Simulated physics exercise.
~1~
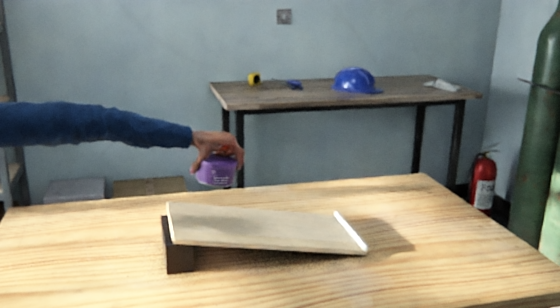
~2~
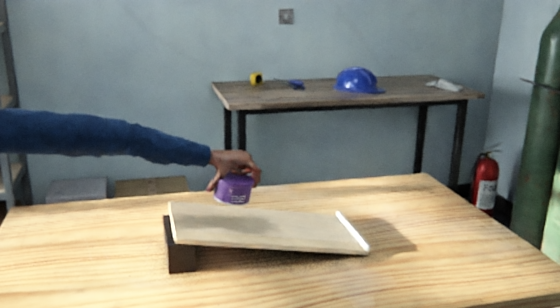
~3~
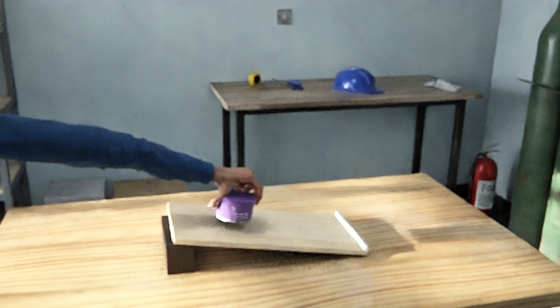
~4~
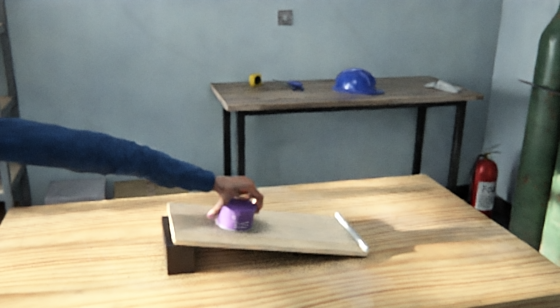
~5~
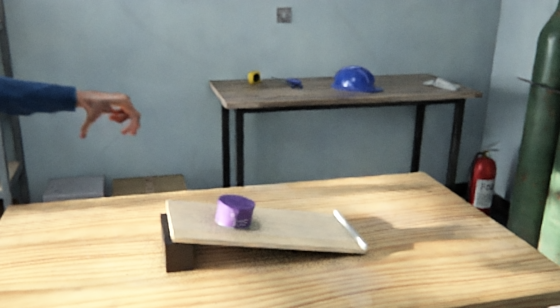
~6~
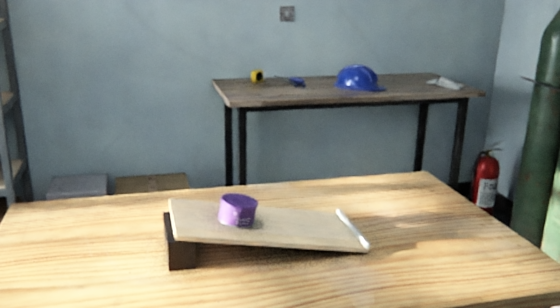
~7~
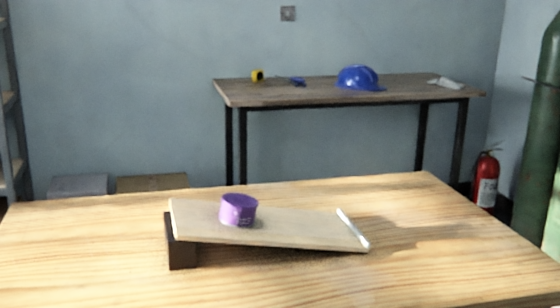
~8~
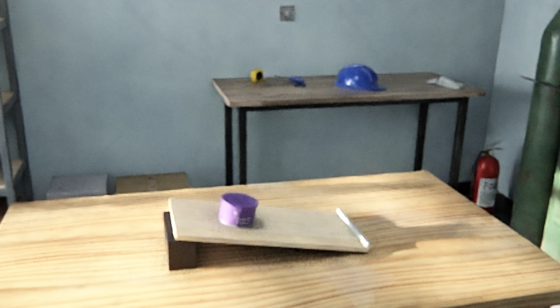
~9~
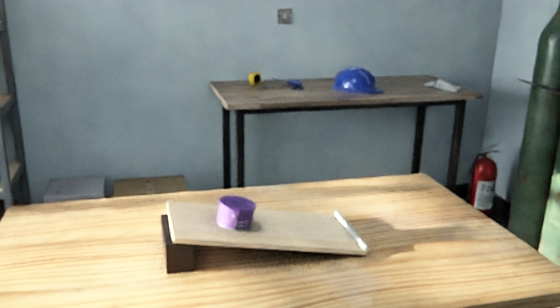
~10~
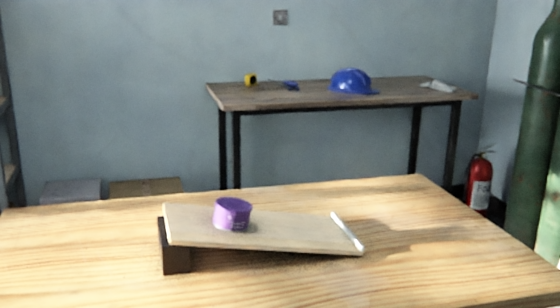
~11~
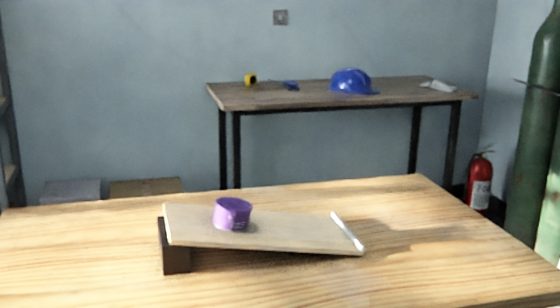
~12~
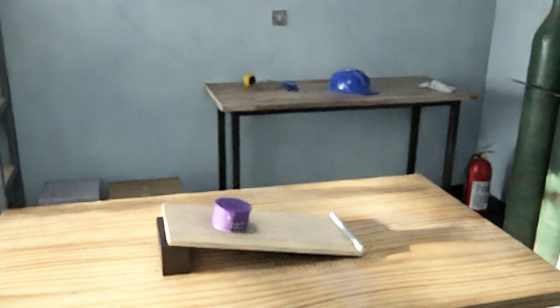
A small purple tub is held by a hand above a pale sloping board, which rests on a dark block at its left end on a light wooden table. The slightly swaying view looks across the table towards a grey-blue wall, with a blue helmet and a yellow item on a bench behind, and a red extinguisher and green cylinder at right. The blue-sleeved arm reaches from the left, moves the tub rightwards and lowers it onto the board. The fingers let go and the hand withdraws left, out of view. The tub stays where it was placed, still resting on the slope at the end.
